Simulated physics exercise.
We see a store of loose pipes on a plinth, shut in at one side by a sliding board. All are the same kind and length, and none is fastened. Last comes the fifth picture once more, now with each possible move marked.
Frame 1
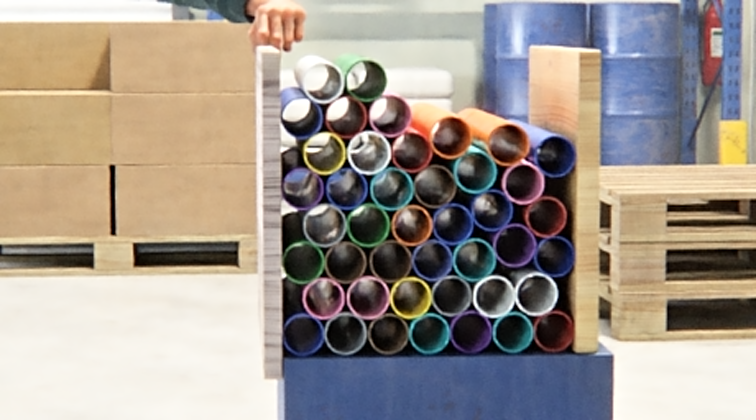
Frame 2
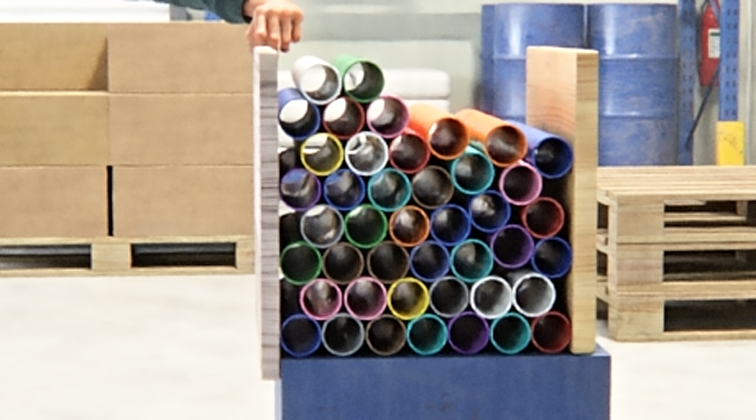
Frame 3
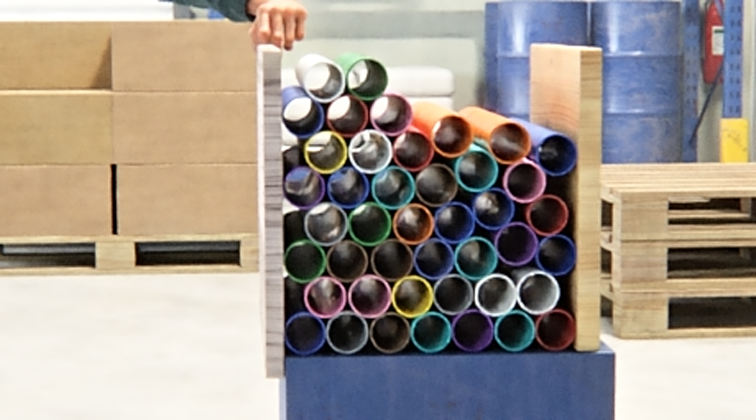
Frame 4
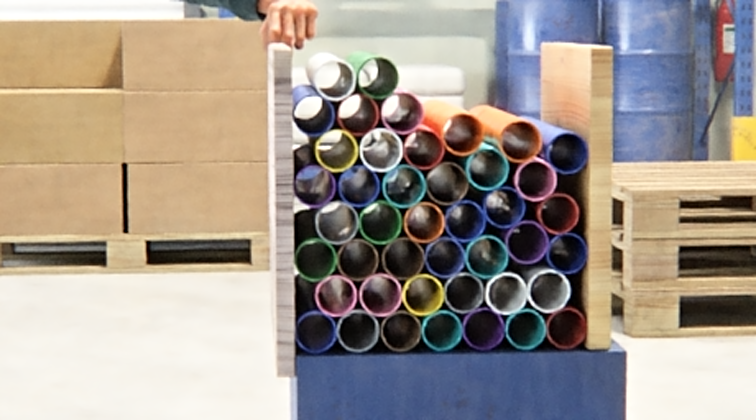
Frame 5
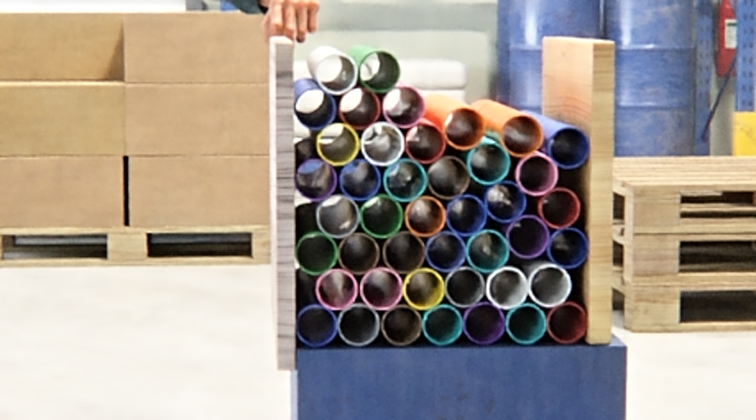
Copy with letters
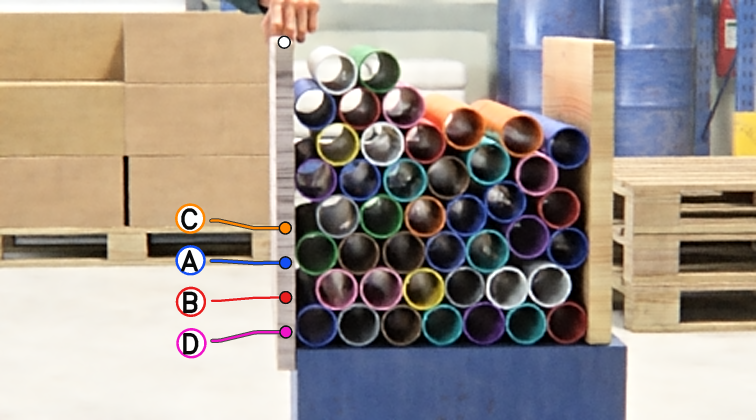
A hand rested on top of the left board, and neither it nor the colourful pipes stacked between the two upright boards on the blue base visibly moved; only the view shook slightly.
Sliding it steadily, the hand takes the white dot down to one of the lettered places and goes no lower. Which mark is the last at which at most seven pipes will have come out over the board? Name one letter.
The lowest mark that will do is A.
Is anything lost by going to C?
At C: Yes.
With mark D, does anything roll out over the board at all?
Yes, at D.
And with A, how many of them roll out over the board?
At A the number is six.
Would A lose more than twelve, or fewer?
At A, fewer than twelve.
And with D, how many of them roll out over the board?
With D, eleven.
On the marked copy, A at (286, 262); B at (286, 298); C at (286, 228); D at (286, 332); the white dot at (285, 42).
Taking A. A third of the way, top of the board (294, 135).
Two thirds of the way, top of the board (295, 238).
When it is over, top of the board (295, 261), six out over the board.
As for the rest, B more than seven out over the board; C six out over the board; D more than seven out over the board.
